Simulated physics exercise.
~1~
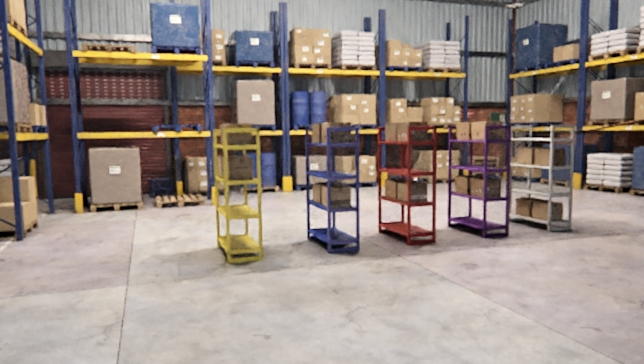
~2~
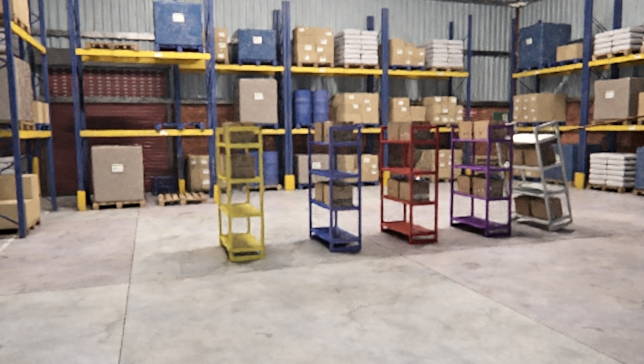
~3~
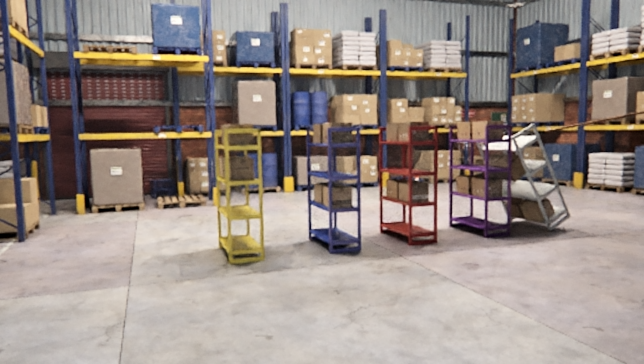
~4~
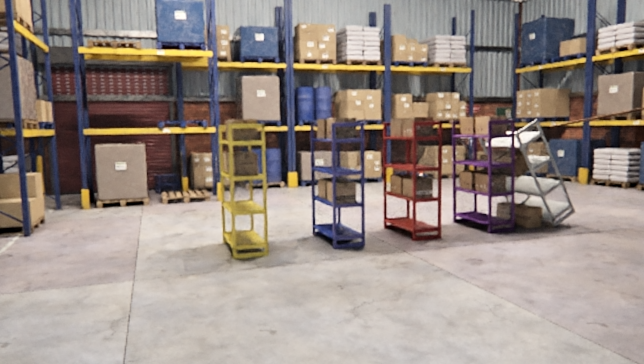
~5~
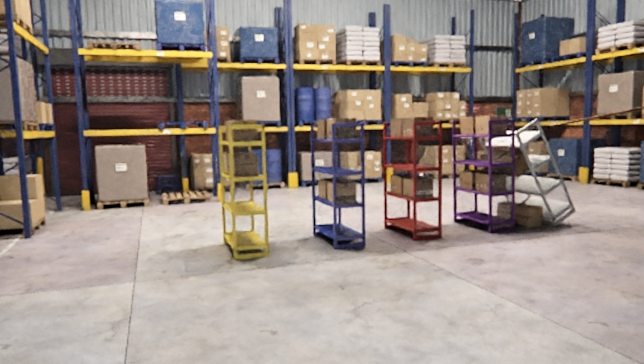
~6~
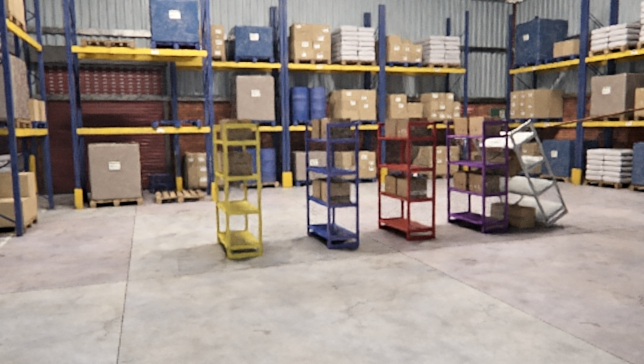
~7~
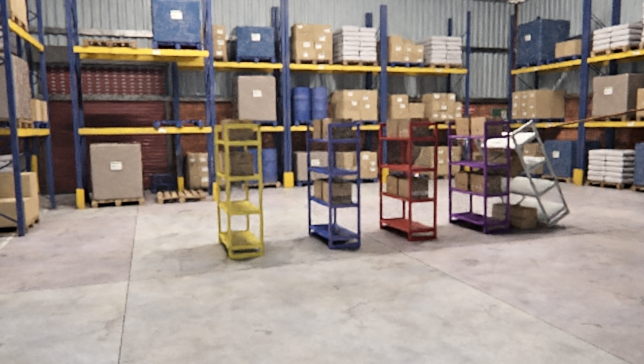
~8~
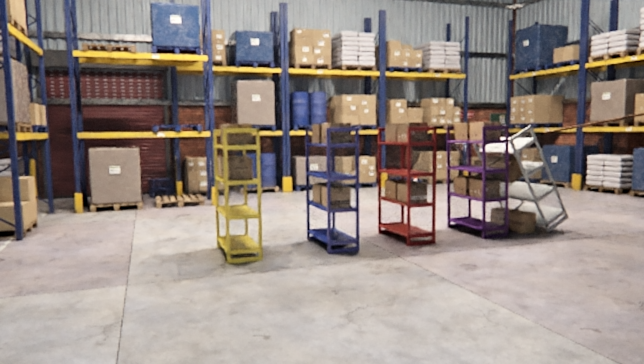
The pale gray shelving unit at the right end of a row in a warehouse tipped left against the purple one beside it and stayed leaning there, with boxes near its base, while the purple, red, blue and yellow units all remained standing.
